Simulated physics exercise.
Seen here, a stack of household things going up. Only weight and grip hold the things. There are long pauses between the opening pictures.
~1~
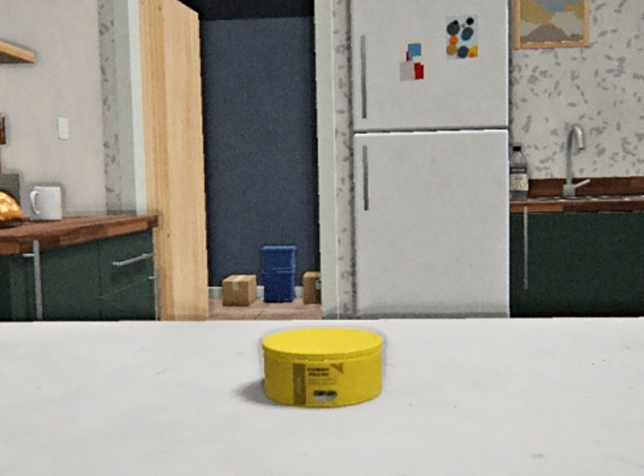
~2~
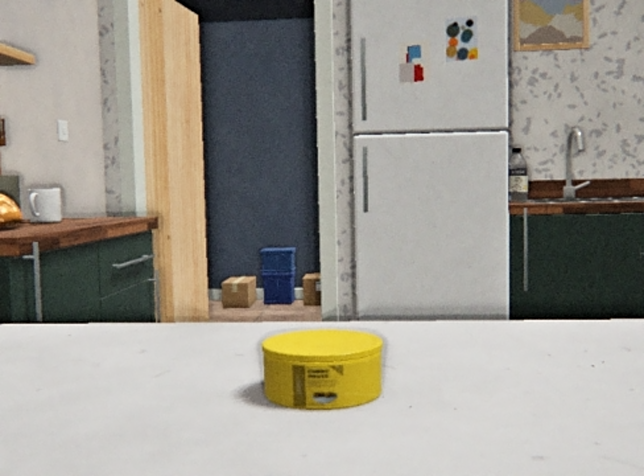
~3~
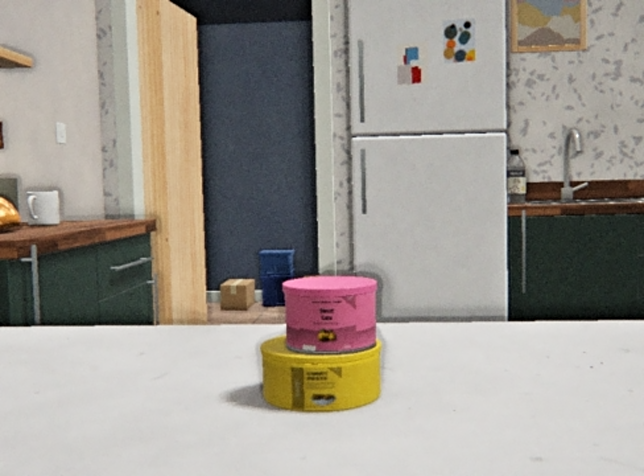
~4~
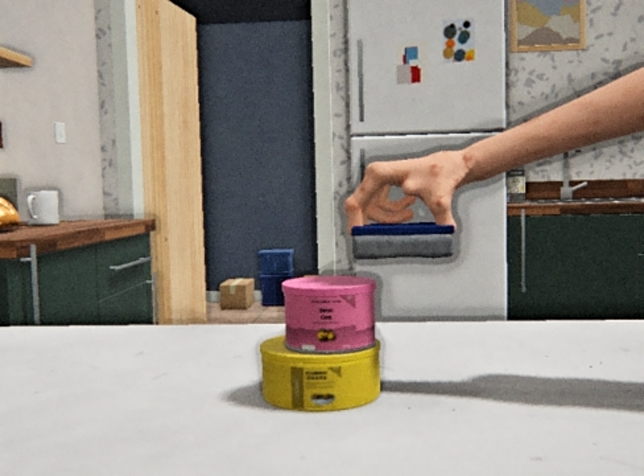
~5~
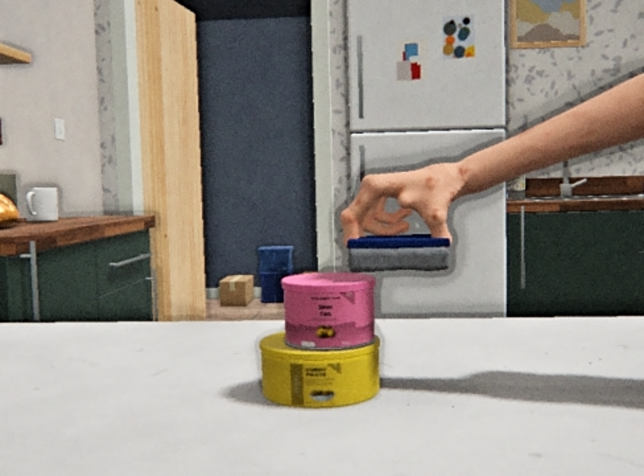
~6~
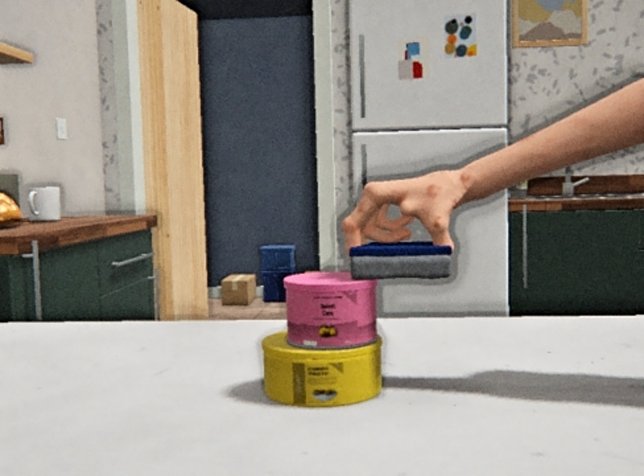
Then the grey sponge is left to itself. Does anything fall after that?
It gives way.
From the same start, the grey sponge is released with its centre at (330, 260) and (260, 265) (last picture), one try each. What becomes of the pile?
In the first case it holds; in the second case it gives way.
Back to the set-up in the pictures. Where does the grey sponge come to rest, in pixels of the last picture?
Near (419, 346).
Then, 0.20 s later than the last frame, grey sponge tilted by 35° near (407, 277).
Then, 0.30 s later than the last frame, grey sponge now fallen.
When it is over, fallen, grey sponge; the other 2 as before. End places, in pixels of the last picture, grey sponge near (420, 345). The pile loses its balance.
